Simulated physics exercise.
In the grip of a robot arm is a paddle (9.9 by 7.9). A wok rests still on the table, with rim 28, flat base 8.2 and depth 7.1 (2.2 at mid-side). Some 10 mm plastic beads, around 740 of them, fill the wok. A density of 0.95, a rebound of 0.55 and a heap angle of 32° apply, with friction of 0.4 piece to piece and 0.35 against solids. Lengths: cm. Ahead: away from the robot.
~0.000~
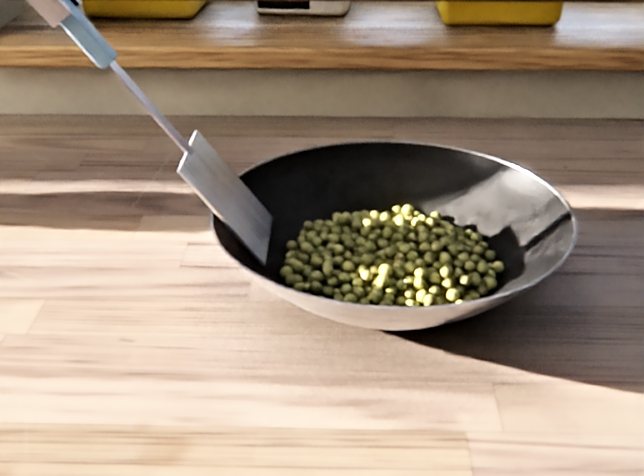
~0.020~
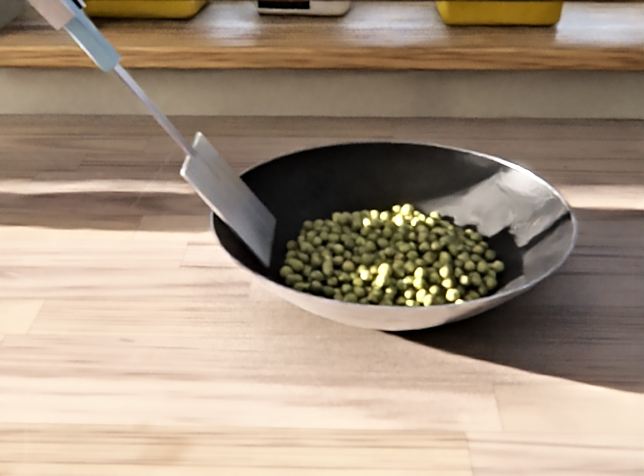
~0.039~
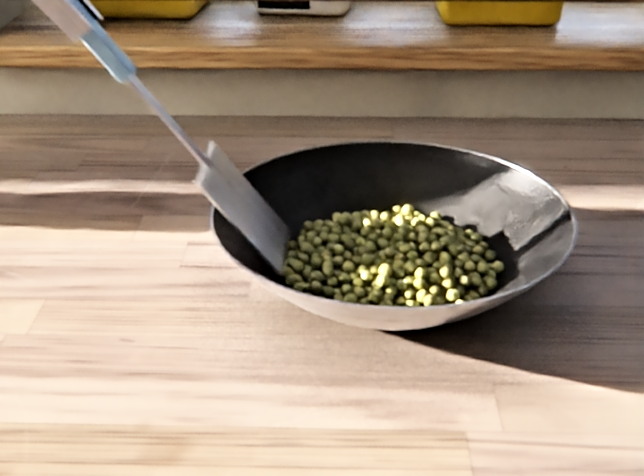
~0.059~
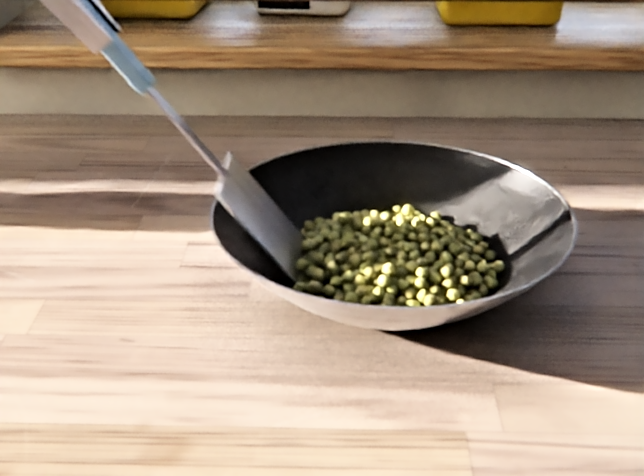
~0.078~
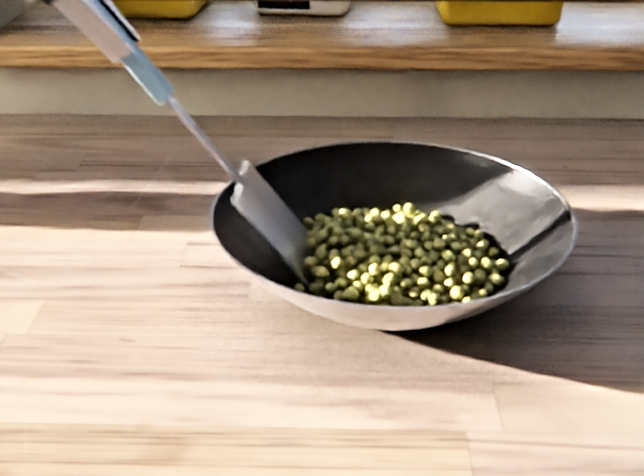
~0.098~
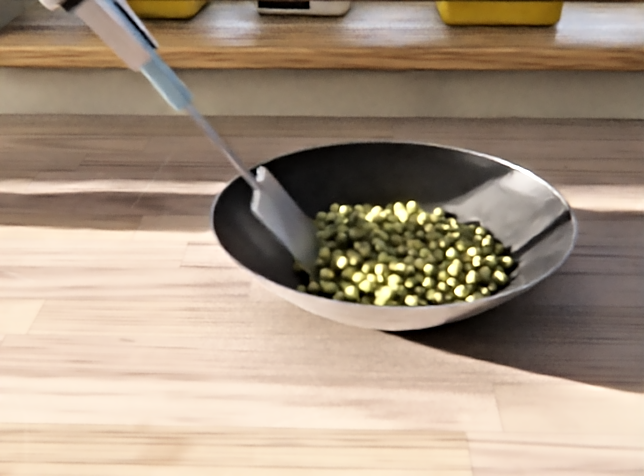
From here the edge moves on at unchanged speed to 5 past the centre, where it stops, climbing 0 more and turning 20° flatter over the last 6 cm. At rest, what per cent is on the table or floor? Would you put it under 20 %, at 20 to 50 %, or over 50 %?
I would say under 20 %.
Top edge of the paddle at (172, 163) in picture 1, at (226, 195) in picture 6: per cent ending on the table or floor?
It works out to about 0 %, more or less.
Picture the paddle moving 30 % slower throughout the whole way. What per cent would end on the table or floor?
In that case, around 0 per cent would end on the table or floor.
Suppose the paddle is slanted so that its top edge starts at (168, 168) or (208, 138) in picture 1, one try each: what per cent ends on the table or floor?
Close to 0 and 0 percent respectively.
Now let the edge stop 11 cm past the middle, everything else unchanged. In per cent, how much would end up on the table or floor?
Then around 30 per cent.
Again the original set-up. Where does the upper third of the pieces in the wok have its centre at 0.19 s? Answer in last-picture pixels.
Near pixel (465, 244).
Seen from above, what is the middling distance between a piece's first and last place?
About 5 centimetres.
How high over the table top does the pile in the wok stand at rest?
About 7.5 cm above the table.
After 0.15 s, sloping 52°, highest piece 7 above the table; 735 in the wok.
After 0.19 s, sloping 43°, highest piece 7 above the table; 735 in the wok.
After 0.42 s, sloping 33°, highest piece 7 above the table; 735 in the wok.
After 1.47 s, sloping 33°, highest piece 7 above the table; 735 in the wok.
In the end, 735 in the wok. That is 0 % on the table or floor.
